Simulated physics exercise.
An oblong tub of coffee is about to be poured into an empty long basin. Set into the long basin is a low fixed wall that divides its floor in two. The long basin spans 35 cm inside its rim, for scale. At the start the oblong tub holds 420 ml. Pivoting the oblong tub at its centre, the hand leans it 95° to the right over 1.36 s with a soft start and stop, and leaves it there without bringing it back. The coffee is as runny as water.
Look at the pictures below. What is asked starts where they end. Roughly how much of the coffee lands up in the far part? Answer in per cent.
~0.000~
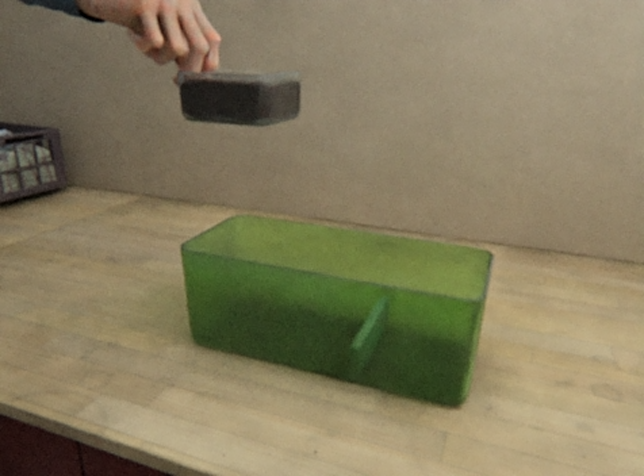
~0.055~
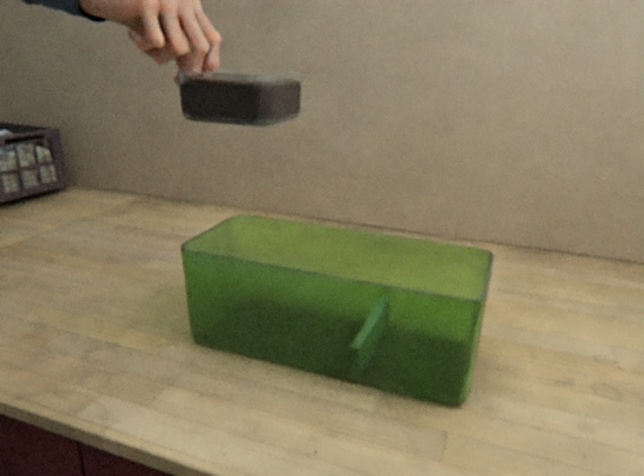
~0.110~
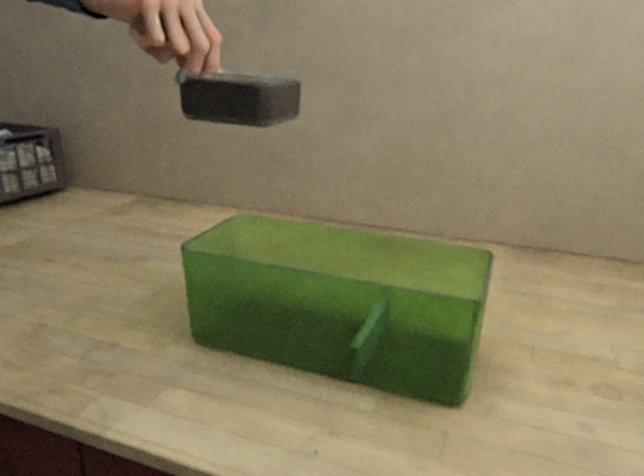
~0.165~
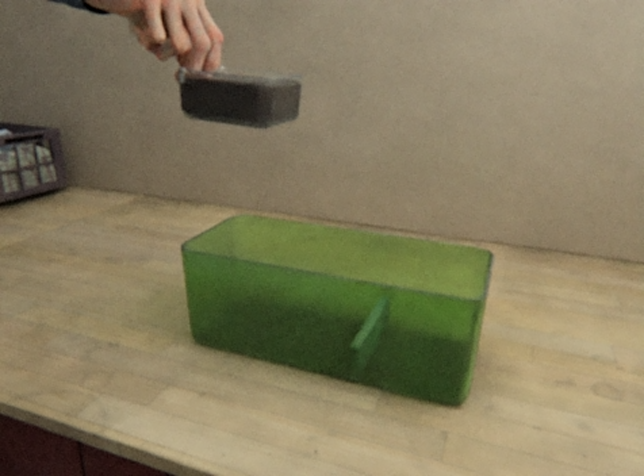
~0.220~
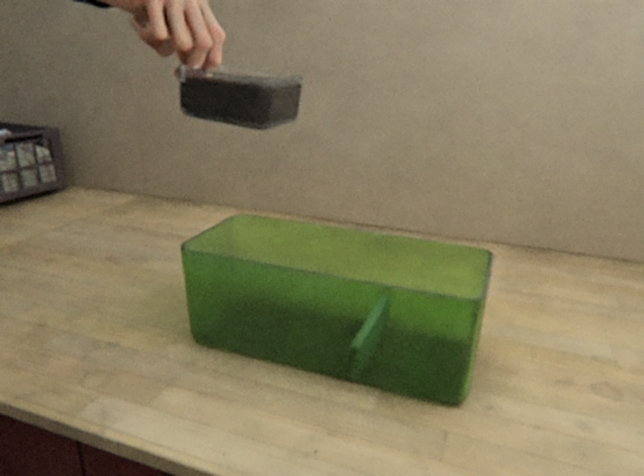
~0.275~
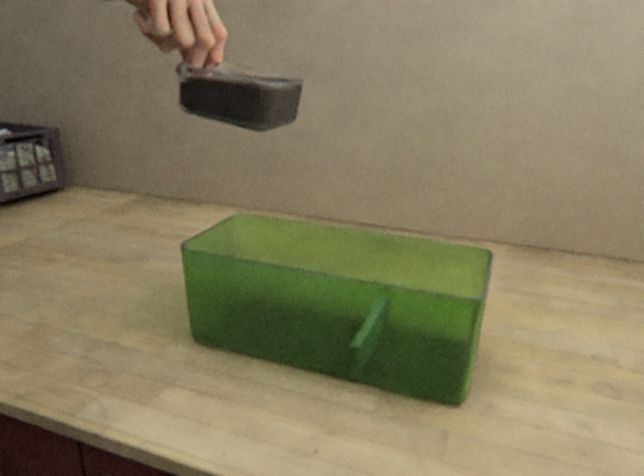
Around 4 %.
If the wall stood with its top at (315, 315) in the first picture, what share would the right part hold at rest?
In that case, some 70 percent.
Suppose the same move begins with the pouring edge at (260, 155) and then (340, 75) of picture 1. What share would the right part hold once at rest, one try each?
Respectively about 5 and 70 percent.
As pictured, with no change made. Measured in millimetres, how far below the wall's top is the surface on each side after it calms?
For the left, around 30 mm; for the right, around 42 mm.
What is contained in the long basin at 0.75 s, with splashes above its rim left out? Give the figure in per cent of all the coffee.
About 16%.
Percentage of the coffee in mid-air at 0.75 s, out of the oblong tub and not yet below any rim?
38 %.
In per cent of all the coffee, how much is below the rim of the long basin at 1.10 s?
Roughly 80 per cent.
Then, 0.75 s in, the tilt is 55° and 46 per cent is still to pour, 16 is left of the wall and 0 right of it.
Then, 1.10 s in, the tilt is 87° and 11 per cent is still to pour, 78 is left of the wall and 2 right of it.
Then, 1.46 s in, the tilt is 95° and 2 per cent is still to pour, 91 is left of the wall and 4 right of it.
Then, 1.86 s in, the tilt is 95° and 0 per cent is still to pour, 94 is left of the wall and 5 right of it.
Finally, 94 per cent lies left of the wall, 4 right of it and 1 outside.
